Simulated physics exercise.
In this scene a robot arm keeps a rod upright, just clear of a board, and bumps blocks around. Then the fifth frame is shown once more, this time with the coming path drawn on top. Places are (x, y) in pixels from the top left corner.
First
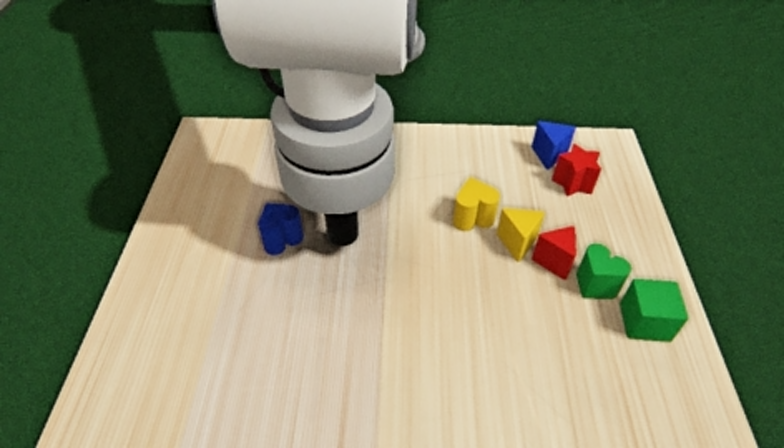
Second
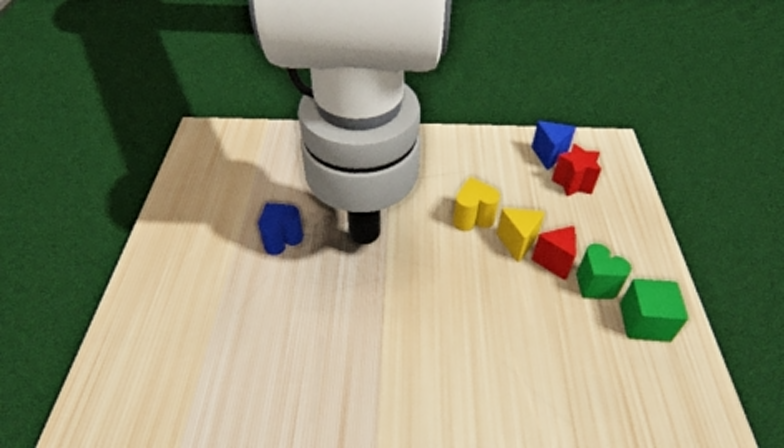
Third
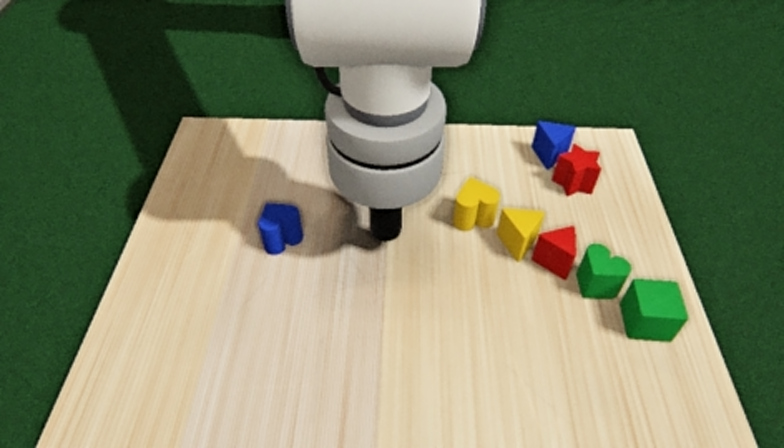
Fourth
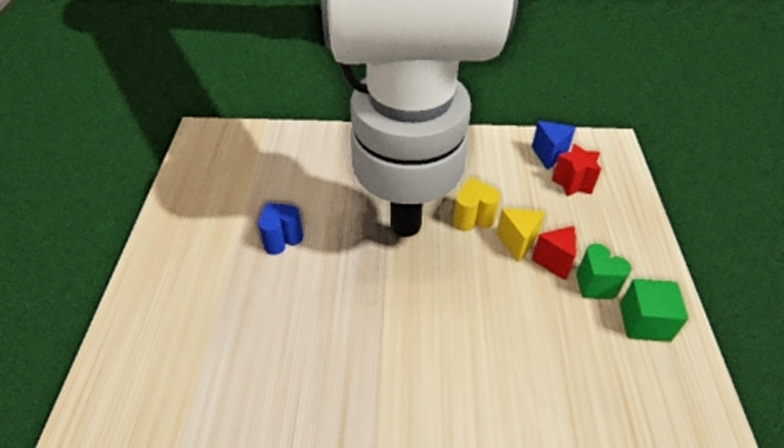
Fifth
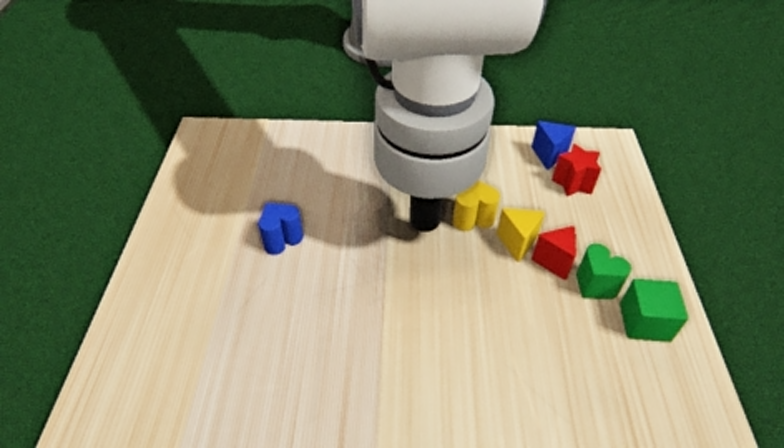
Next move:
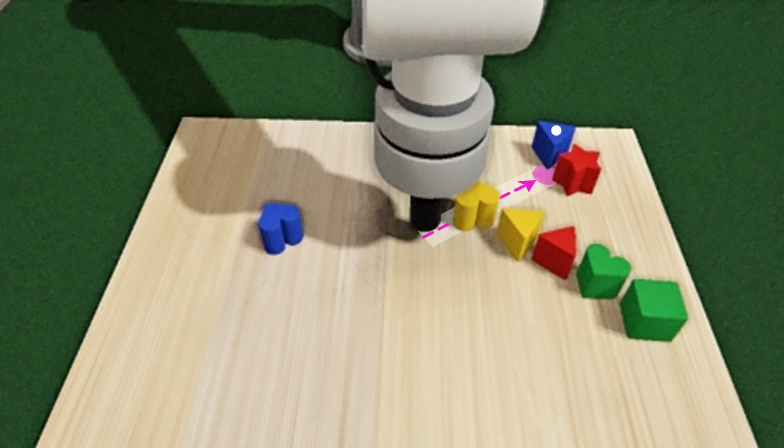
The video shows a robotic arm with a black rod moving steadily right across a wooden board, from beside a blue block to close beside a yellow heart block, while the blue, yellow, red and green blocks stay still.
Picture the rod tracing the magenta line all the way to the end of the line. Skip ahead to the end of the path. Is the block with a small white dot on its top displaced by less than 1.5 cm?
Yes, it checks out.
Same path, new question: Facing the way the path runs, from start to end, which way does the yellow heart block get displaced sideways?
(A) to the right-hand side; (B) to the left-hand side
A - to the right-hand side.
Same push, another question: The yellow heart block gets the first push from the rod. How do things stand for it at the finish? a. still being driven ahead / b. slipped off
That would be b.
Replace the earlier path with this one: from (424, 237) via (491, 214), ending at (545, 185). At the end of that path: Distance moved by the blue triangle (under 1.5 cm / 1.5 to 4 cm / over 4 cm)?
That one ends up 1.5 to 4 cm from where it is now.
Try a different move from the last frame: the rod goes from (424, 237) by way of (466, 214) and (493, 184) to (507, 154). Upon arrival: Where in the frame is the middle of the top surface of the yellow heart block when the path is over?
My prediction: (532, 170).
The line goes in a line from (424, 237) to (547, 175); the dot is on the blue triangle.
On the path given first. One third of the way, rod (471, 199); yellow heart block (508, 181).
Two thirds of the way, rod (512, 178); yellow heart block (552, 170), turned 45° clockwise.
At the end, rod (551, 160); yellow heart block (583, 166), turned 115° clockwise; yellow triangle unmoved; blue triangle (558, 128); red star block (610, 155), turned 15° anticlockwise.
